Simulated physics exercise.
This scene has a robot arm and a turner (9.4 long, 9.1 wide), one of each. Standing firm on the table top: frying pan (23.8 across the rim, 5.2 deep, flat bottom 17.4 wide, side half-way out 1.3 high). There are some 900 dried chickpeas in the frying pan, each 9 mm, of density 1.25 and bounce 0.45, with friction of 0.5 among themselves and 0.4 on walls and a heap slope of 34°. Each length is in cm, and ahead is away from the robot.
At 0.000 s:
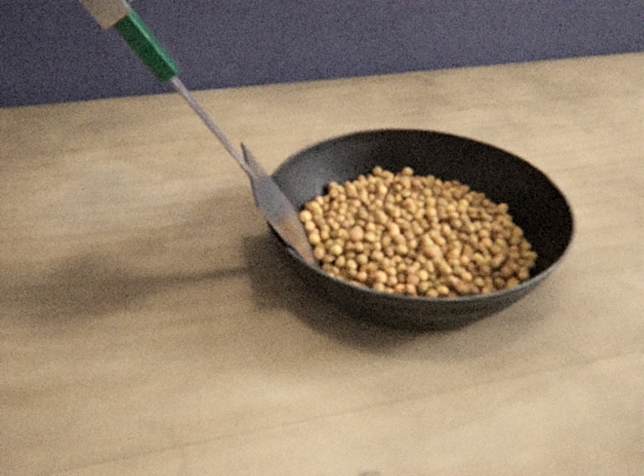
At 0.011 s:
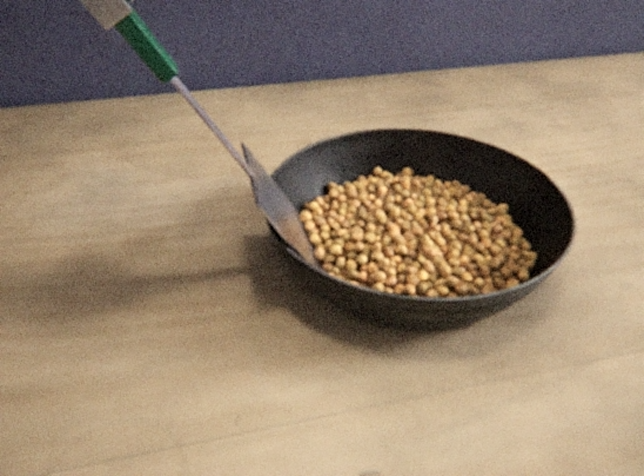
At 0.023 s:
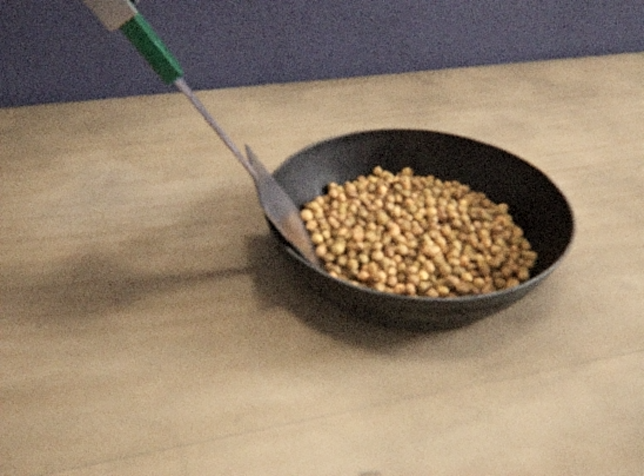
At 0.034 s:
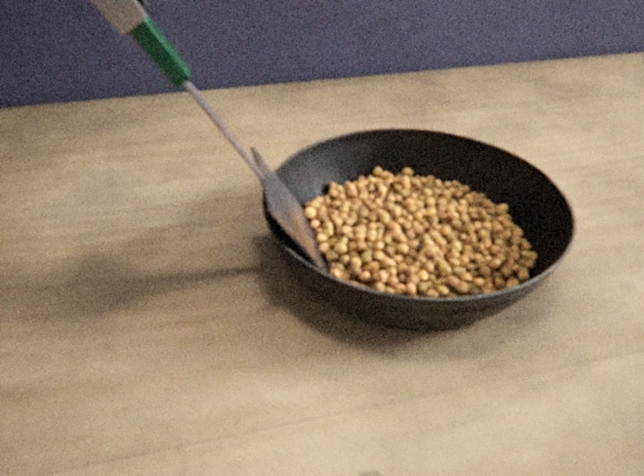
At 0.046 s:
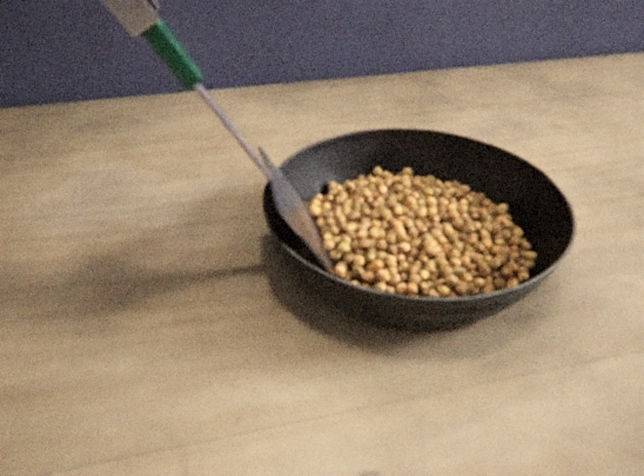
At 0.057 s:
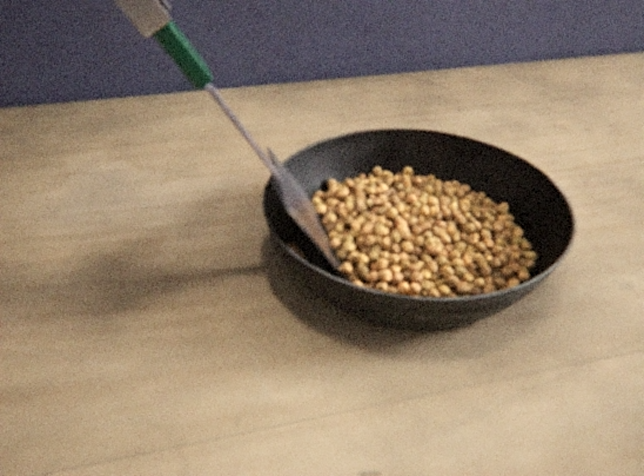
In the video, a turner with a green section on its handle rests its blade at the left side of a black frying pan of chickpeas on a wooden table, then slides slightly right, nudging the nearest chickpeas.
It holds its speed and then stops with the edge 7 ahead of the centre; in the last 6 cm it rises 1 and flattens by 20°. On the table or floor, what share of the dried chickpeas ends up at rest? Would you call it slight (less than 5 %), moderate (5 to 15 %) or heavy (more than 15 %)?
I would call it slight, less than 5 %.
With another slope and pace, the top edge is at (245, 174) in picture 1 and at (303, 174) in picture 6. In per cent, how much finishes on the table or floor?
It comes to something like 10 %, give or take.
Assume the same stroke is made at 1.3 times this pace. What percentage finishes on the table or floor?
I'd put it around 0 per cent.
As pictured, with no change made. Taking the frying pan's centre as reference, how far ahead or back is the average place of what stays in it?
About 4.5 cm ahead.
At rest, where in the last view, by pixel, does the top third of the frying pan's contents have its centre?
It is centred near (503, 196).
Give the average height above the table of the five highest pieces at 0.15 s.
They are near 7 cm up.
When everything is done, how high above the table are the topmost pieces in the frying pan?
Some 6.5 cm above the table.
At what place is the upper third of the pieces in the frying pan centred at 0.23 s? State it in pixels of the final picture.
Roughly pixel (464, 207).
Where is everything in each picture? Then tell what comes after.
The first picture shows turner top edge at (249, 172), sloping 60°; upper third of the load around (408, 231), from x 305 to 530, top at y 170; 900 in the frying pan.
The second picture shows turner top edge at (249, 172), sloping 60°; upper third of the load around (408, 231), from x 305 to 530, top at y 170.
The third picture shows turner top edge at (253, 173), sloping 60°; upper third of the load around (407, 231), from x 305 to 530, top at y 170.
The fourth picture shows turner top edge at (260, 174), sloping 60°; upper third of the load around (405, 230), from x 305 to 530, top at y 170.
The fifth picture shows turner top edge at (269, 176), sloping 60°; upper third of the load around (403, 228), from x 305 to 530, top at y 170.
The sixth picture shows turner top edge at (277, 175), sloping 60°; upper third of the load around (403, 226), from x 295 to 530, top at y 170; 900 in the frying pan.
After 0.15 s, sloping 60°, highest piece 12 above the table; 899 in the frying pan, 1 on the blade or in flight.
After 0.23 s, sloping 52°, highest piece 13 above the table; 898 in the frying pan, 2 on the blade or in flight.
After 0.48 s, sloping 40°, highest piece 6 above the table; 891 in the frying pan, 8 on the table or floor, 1 on the blade or in flight.
After 1.53 s, sloping 40°, highest piece 6 above the table; 891 in the frying pan, 9 on the table or floor.
At rest, 891 in the frying pan, 9 on the table or floor. That is 1 % on the table or floor.
